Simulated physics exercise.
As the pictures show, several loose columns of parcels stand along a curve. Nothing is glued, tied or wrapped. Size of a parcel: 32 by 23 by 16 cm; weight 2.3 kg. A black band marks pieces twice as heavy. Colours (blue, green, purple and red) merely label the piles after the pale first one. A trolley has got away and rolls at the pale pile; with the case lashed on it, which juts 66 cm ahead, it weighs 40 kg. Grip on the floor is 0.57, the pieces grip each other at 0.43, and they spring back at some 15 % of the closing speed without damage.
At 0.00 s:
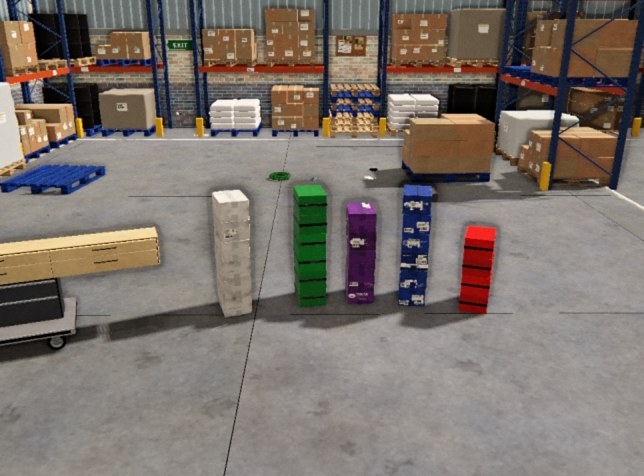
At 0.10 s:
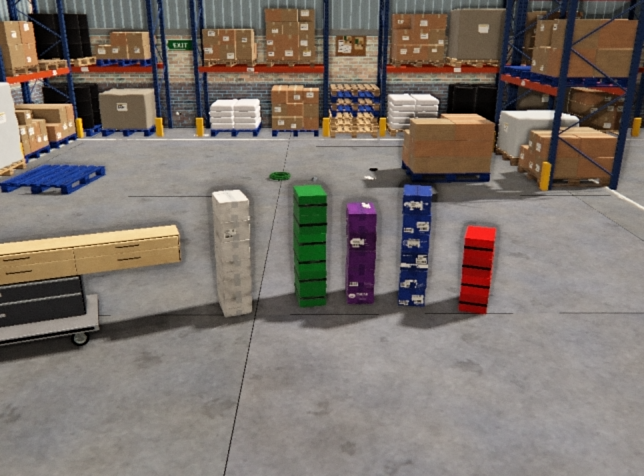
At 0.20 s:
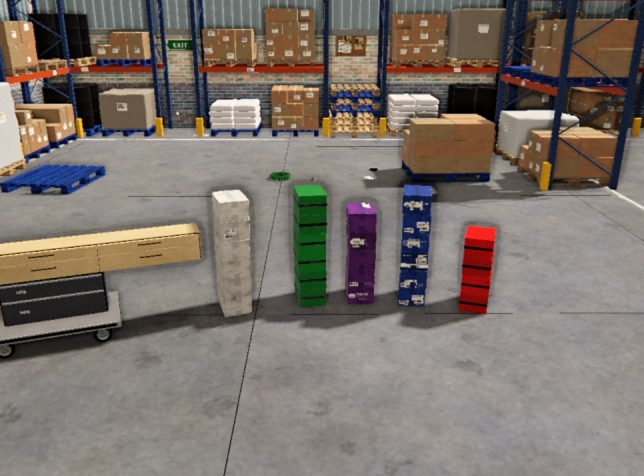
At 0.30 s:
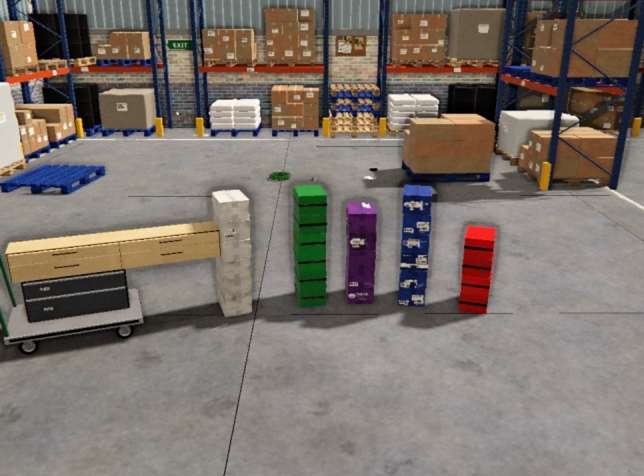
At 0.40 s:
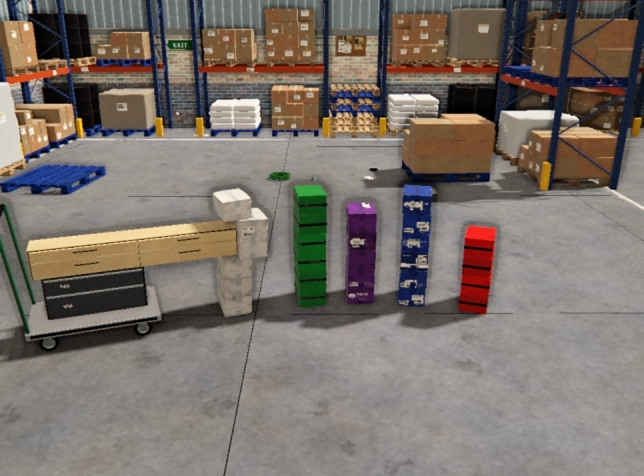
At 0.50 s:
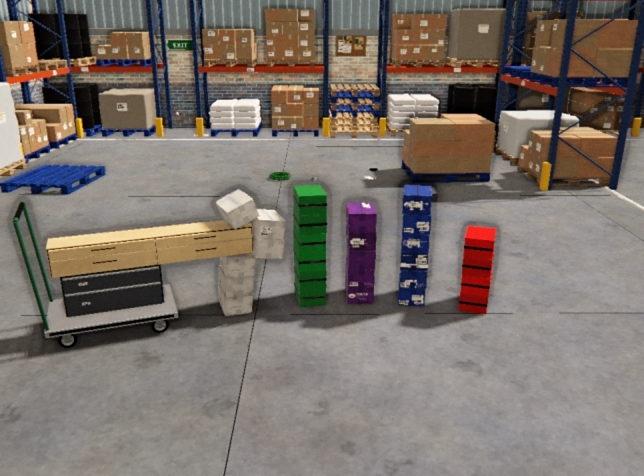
A large warehouse with loaded racks along the back wall is seen from a slightly raised, still camera. Five box stacks, white, green, purple, blue and red from left to right, stand on the grey floor, while a trolley carries dark drawers and a long wooden case. The trolley rolls in from the left, and the jutting case pushes into the white stack, shoving upper boxes rightward and tilting the top one.
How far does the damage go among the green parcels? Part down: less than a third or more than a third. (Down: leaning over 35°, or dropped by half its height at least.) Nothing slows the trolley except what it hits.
The part is upwards of a third.
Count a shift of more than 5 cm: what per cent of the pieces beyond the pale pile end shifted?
Shifted: 100 per cent.
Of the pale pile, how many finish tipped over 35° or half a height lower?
2 pale pieces.
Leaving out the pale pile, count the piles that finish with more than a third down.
4 of them.
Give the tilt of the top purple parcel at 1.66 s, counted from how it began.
About 20°.
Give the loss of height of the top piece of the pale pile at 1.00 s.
Roughly 10 cm.
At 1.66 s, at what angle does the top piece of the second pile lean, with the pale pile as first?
It leans some 40°.
Around 1.00 s, 2 of the pale pile down; none of the 6 green parcels down (0 of 21 in all colours); top green parcel tipped 16°; top purple parcel displaced 9 cm.
Around 1.66 s, 2 of the pale pile down; 6 of the 6 green parcels down (11 of 21 in all colours); top green parcel tipped 43°, 25 cm lower; top blue parcel tipped 24°.
Around 2.42 s, 2 of the pale pile down; 6 of the 6 green parcels down (21 of 21 in all colours); top green parcel on its side; top red parcel on its side.
Finally (4.6 s), 2 of the pale pile down; 6 of the 6 green parcels down (21 of 21 in all colours); top green parcel upside down; top red parcel upside down. That is 100 per cent. Seen by the last camera, middles, top green parcel near (439, 261), top red parcel near (605, 314).
